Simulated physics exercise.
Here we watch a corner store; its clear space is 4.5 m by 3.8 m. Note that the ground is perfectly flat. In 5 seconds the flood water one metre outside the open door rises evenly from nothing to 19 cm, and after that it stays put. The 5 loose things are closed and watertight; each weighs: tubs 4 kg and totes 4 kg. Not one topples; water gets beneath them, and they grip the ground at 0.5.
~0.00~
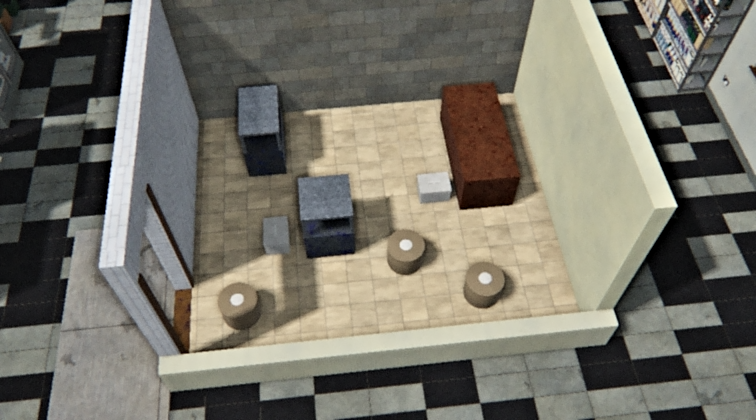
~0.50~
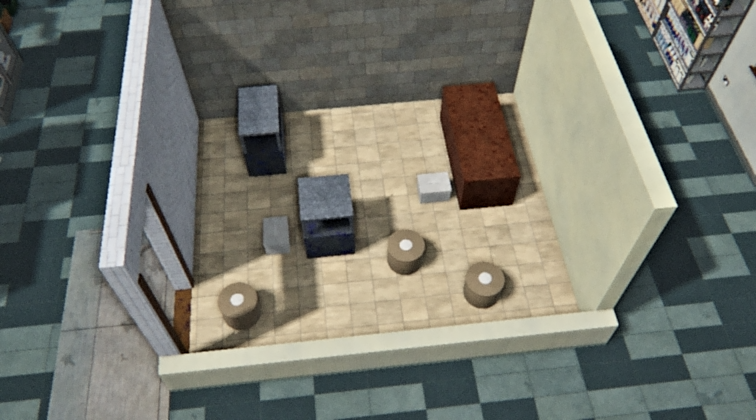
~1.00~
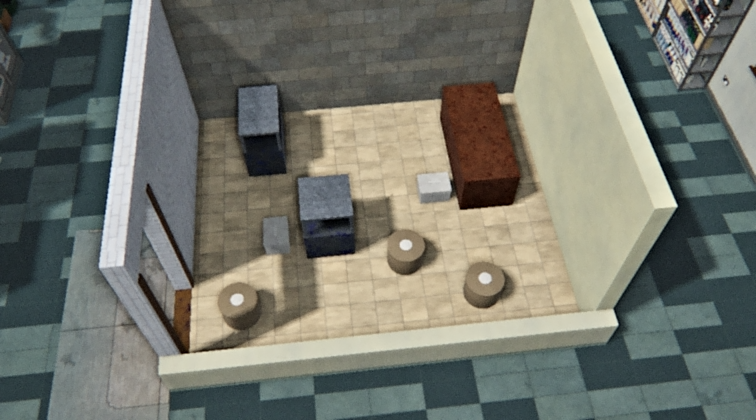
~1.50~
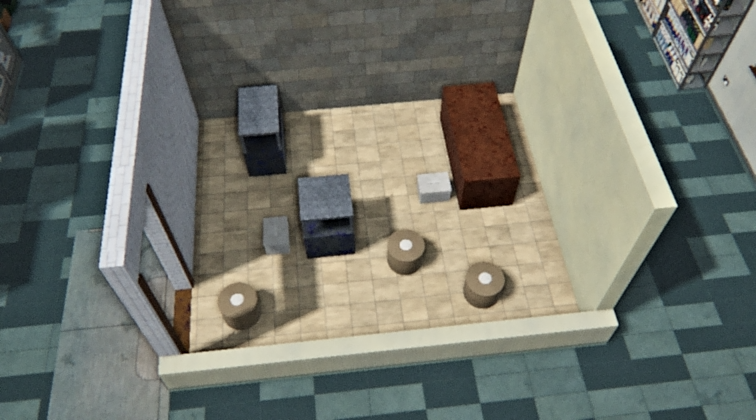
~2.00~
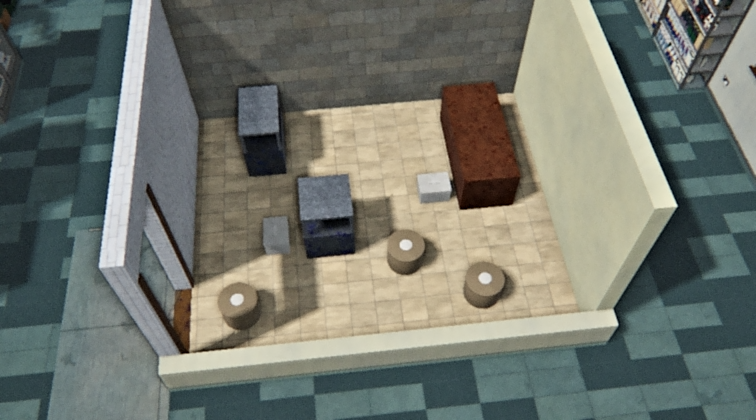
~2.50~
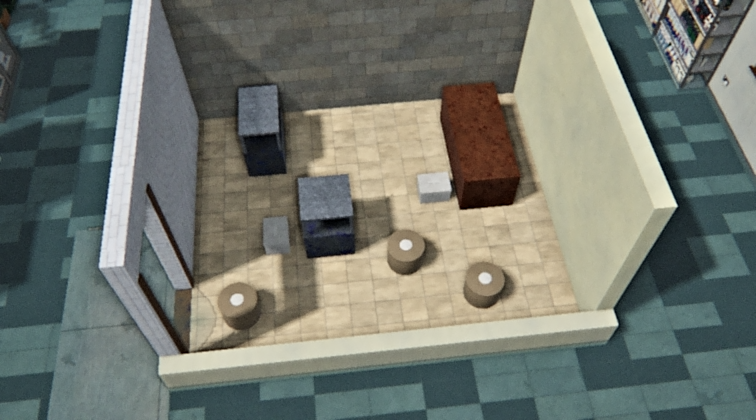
The floor outside the small walled room changes first, its black and white checks giving way to muted blue-green tiles. Inside, the dark blocks, reddish-brown counter and three round tubs all stay still. Near the doorway at lower left, the brown patch on the floor turns paler at the end.
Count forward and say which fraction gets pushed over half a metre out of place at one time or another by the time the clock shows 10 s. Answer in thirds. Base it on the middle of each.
Two thirds or more.
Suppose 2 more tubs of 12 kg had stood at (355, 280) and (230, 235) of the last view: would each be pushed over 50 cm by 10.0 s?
Above the limit, then inside the limit.
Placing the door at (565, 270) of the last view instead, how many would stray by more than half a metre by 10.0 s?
Then the count would be 3.
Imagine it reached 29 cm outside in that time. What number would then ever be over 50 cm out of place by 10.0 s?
In that case 5 of them.
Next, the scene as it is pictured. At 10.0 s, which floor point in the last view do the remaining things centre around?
Mean floor pixel: About (442, 184).
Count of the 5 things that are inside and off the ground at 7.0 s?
Count: 1.
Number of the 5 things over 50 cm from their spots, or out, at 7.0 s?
By then the count is 4.
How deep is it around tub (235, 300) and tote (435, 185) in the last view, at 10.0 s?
I'd estimate 10 cm for the first and 2 cm for the second.
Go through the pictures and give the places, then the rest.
A tub at (406, 245) rests on the ground; a tote at (434, 183) rests on the ground; 0.0 m2 under water; 0 of 5 have shifted, in the first picture.
A tub at (406, 245), on the bottom; a tote at (434, 183) rests on the ground; water covers 0.0 m2; 0 of 5 have shifted, in the second picture.
A tub at (406, 245), on the bottom; a tote at (434, 183), on the bottom; 0.0 m2 under water; 0 of 5 have shifted, in the third picture.
A tub at (406, 245), on the bottom; a tote at (434, 183) rests on the ground; water covers 0.0 m2; 0 of 5 have shifted, in the fourth picture.
A tub at (406, 245) rests on the ground; a tote at (434, 183) rests on the ground; 0.0 m2 under water; 0 of 5 have shifted, in the fifth picture.
A tub at (406, 245) rests on the ground; a tote at (434, 183) rests on the ground; water covers 0.1 m2; 0 of 5 have shifted, in the sixth picture.
After 3.5 s 0 of 5 are over 50 cm from their spots; 0 afloat.
After 4.5 s 1 of 5 are over 50 cm from their spots; 0 afloat.
After 7.0 s 4 of 5 are over 50 cm from their spots; 1 afloat.
After 10.0 s 4 of 5 are over 50 cm from their spots, and 4 have been at some point; 3 afloat.
